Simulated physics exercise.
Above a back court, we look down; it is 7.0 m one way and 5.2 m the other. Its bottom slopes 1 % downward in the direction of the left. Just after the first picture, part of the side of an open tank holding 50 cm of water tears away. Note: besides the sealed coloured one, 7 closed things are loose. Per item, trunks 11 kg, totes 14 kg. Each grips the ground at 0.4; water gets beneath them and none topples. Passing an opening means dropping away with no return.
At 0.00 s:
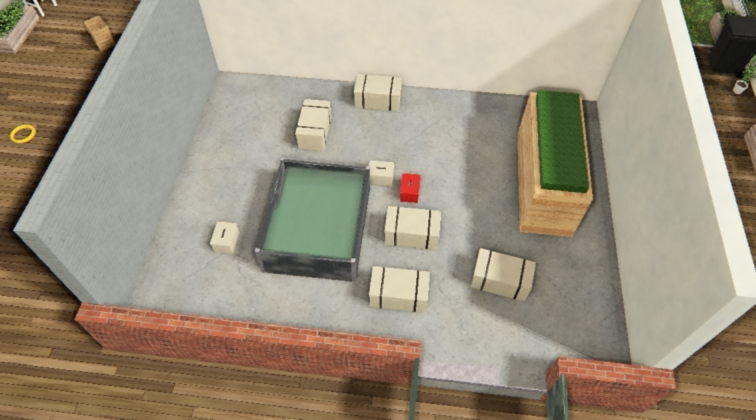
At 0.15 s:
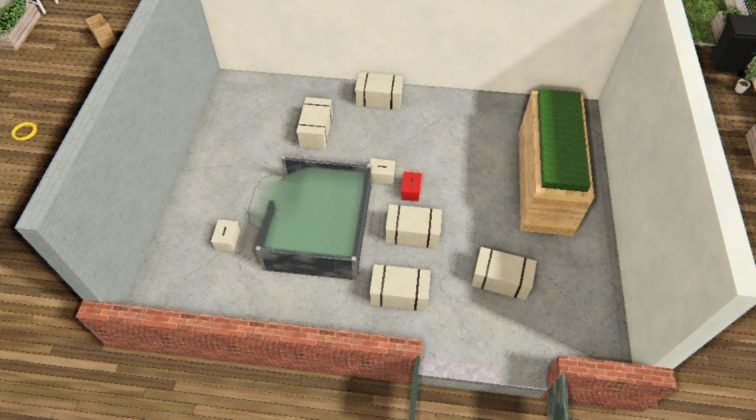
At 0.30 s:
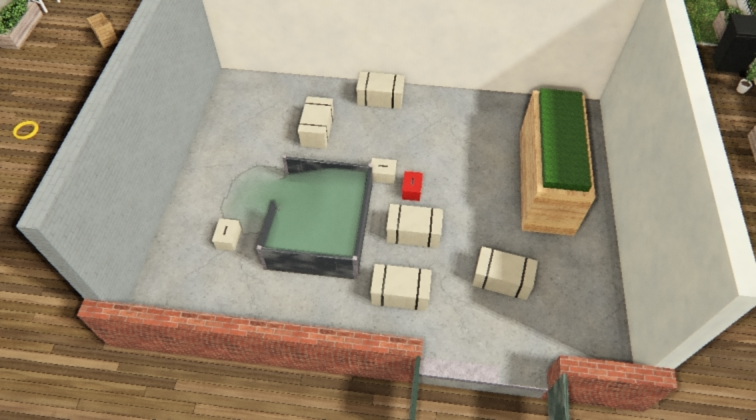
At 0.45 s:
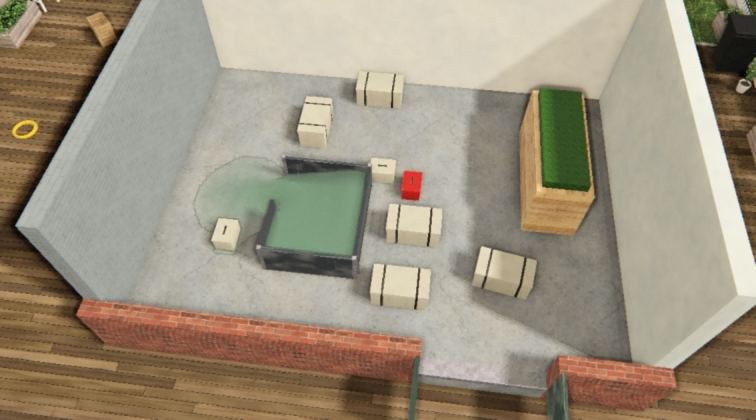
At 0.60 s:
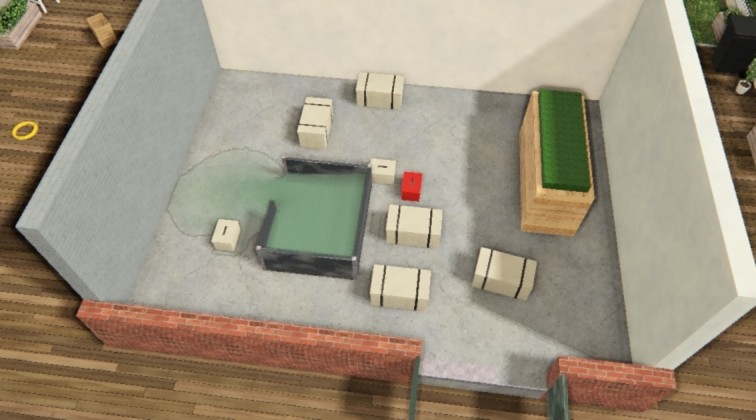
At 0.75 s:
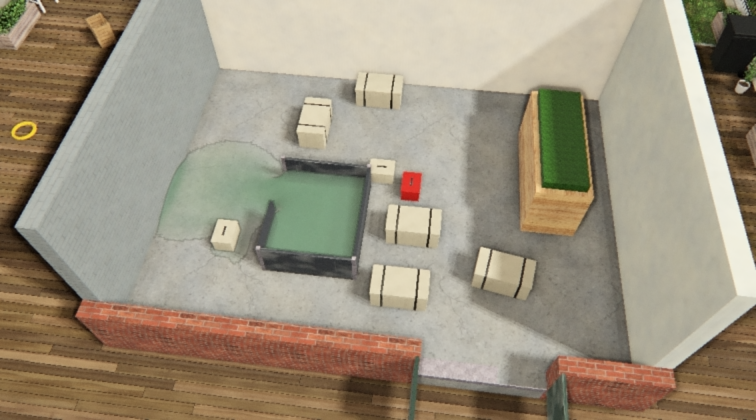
In a walled back court, water pours from a tank's broken left side and spreads leftward.
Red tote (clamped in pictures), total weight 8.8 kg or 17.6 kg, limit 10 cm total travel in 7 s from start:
Both pass.
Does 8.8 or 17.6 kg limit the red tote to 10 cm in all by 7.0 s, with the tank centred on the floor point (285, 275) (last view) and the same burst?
Then the outcome is clear: Even the lighter works.
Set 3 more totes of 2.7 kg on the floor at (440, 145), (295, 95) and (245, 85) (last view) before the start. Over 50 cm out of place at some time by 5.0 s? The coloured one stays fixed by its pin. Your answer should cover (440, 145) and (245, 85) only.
The first is within the limit, the second over the limit.
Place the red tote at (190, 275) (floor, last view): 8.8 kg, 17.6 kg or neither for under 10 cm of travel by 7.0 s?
Going by the scene, only the heavier one works.
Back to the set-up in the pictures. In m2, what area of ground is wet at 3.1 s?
Roughly 11.5 m2.
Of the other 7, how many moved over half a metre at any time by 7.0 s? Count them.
Counting them up, I find 1.
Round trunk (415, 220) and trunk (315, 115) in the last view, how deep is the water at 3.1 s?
Roughly 0 and 0 cm.
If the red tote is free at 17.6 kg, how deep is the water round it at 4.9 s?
Close to 0 cm deep.
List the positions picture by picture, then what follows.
In the first frame, the red tote at (411, 184), on the bottom; water covers 2.0 m2; 0 of 8 have shifted.
In the second frame, the red tote at (412, 182), on the bottom; 2.4 m2 under water; 0 of 8 have shifted.
In the third frame, the red tote at (413, 182), on the bottom; 3.0 m2 under water; 0 of 8 have shifted.
In the fourth frame, the red tote at (412, 181), on the bottom; 3.7 m2 under water; 0 of 8 have shifted.
In the fifth frame, the red tote at (412, 182), on the bottom; water covers 4.5 m2; 0 of 8 have shifted.
In the sixth frame, the red tote at (412, 182), on the bottom; 5.0 m2 under water; 0 of 8 have shifted.
After 1.4 s the red tote would be 0 cm from its start with 8.8 kg and 0 cm from its start with 17.6 kg; 0 cm of water round it then.
After 3.1 s the red tote would be 0 cm from its start with 8.8 kg and 0 cm from its start with 17.6 kg; 0 cm of water round it then.
After 4.9 s the red tote would be 0 cm from its start with 8.8 kg and 0 cm from its start with 17.6 kg; 0 cm of water round it then.
After 7.0 s the red tote would be 0 cm from its start with 8.8 kg and 0 cm from its start with 17.6 kg; 2 cm of water round it then.
